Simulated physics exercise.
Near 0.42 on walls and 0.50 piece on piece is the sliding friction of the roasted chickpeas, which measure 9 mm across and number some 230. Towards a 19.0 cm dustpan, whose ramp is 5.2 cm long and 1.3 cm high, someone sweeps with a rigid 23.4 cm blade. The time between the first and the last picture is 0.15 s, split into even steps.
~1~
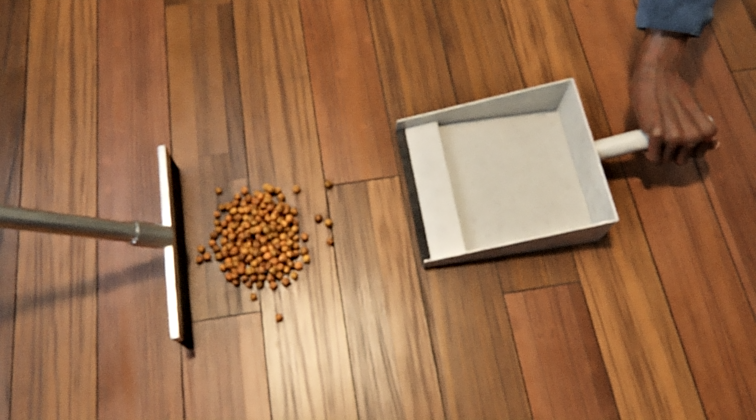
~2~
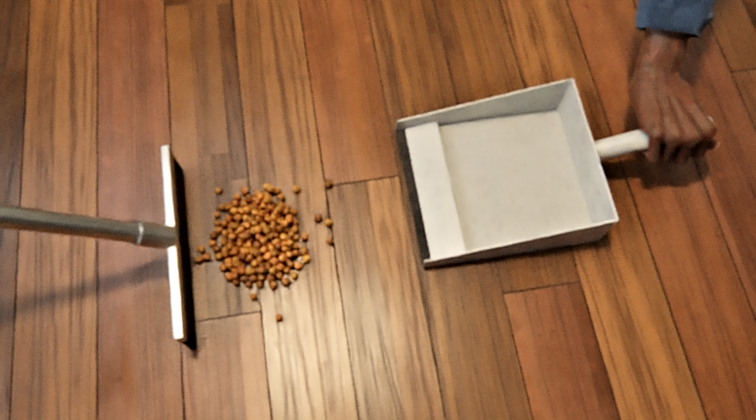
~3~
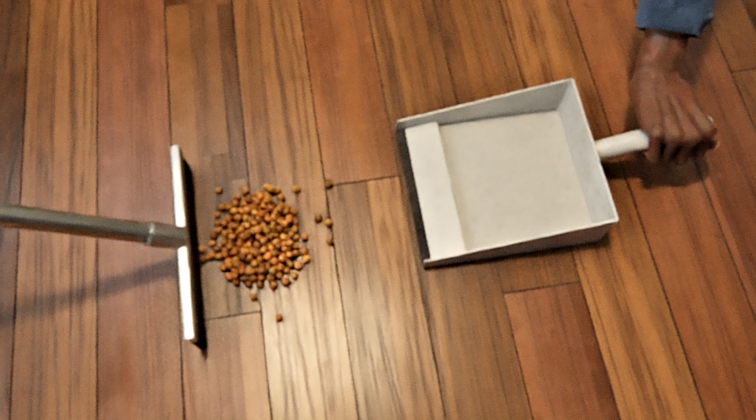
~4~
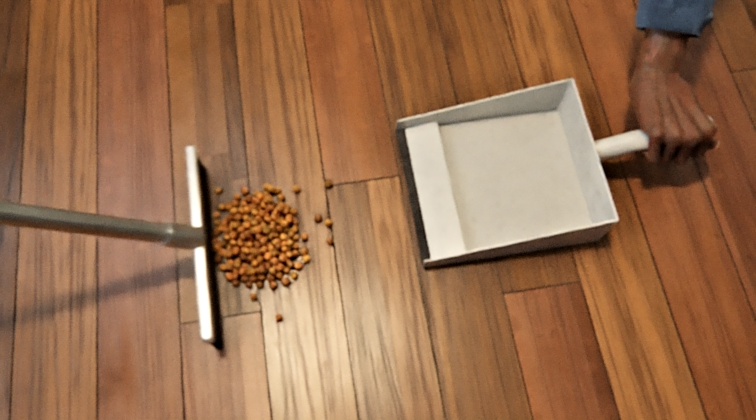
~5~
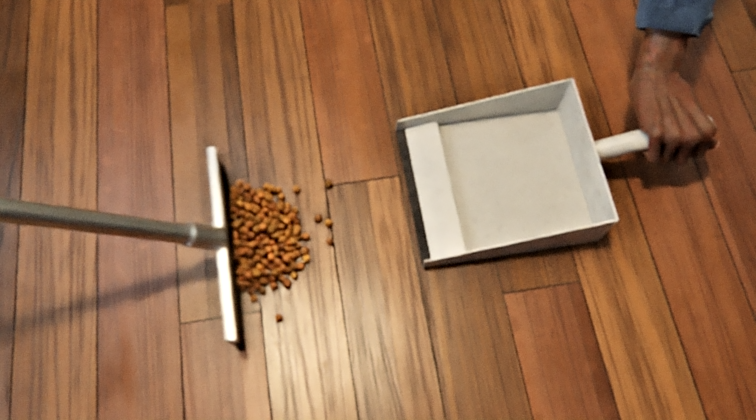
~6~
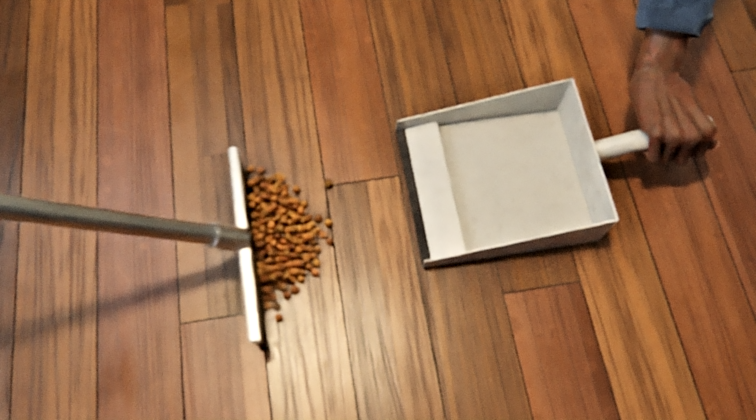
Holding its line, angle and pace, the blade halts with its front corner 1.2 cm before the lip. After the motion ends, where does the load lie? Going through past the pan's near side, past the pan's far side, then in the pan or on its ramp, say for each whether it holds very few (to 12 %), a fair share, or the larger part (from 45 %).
Past the pan's near side holds a fair share. Past the pan's far side holds very few. In the pan or on its ramp holds the larger part.
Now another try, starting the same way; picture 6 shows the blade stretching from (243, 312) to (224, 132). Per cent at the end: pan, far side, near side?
Final per cent - pan 65, far 10, near 10.
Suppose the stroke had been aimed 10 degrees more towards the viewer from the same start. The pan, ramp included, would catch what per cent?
Roughly 35 per cent would finish in the pan or on its ramp.
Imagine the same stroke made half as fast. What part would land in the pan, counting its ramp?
Then roughly 50 per cent.
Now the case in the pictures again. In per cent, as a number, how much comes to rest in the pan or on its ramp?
Near 55 in every hundred.
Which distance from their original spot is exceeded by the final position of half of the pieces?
Roughly 24 centimetres.
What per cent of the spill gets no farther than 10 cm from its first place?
Close to 0 per cent of it.
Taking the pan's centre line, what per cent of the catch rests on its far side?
Some 20 per cent.
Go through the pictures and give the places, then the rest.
In the first picture, blade from (178, 337) to (165, 153), moved 0.0 cm, 0 of the pieces shifted so far; middle of the pieces at (259, 237); pan at (509, 181).
In the second picture, blade from (181, 337) to (168, 153), moved 0.4 cm, 0 of the pieces shifted so far; middle of the pieces at (259, 237).
In the third picture, blade from (192, 337) to (177, 153), moved 1.6 cm, 2 of the pieces shifted so far; middle of the pieces at (259, 237).
In the fourth picture, blade from (209, 338) to (193, 154), moved 3.4 cm, 16 of the pieces shifted so far; middle of the pieces at (259, 237).
In the fifth picture, blade from (233, 339) to (214, 154), moved 6.0 cm, 161 of the pieces shifted so far; middle of the pieces at (267, 235).
In the sixth picture, blade from (257, 339) to (235, 155), moved 8.6 cm, 221 of the pieces shifted so far; middle of the pieces at (279, 238); pan at (509, 181).
Then, 0.12 s after the last picture, middle of the blade 10 cm from the lip; 0 % over the lip, far side 0 %, near side 15 %.
Then, 0.20 s after the last picture, middle of the blade 3 cm from the lip; 15 % over the lip, far side 5 %, near side 20 %.
Then, 0.42 s after the last picture, middle of the blade 1 cm from the lip; 55 % over the lip, far side 5 %, near side 25 %.
In the end, near side 25 %, far side 5 %, pan 55 %, in front of the lip or behind the blade 20 %.
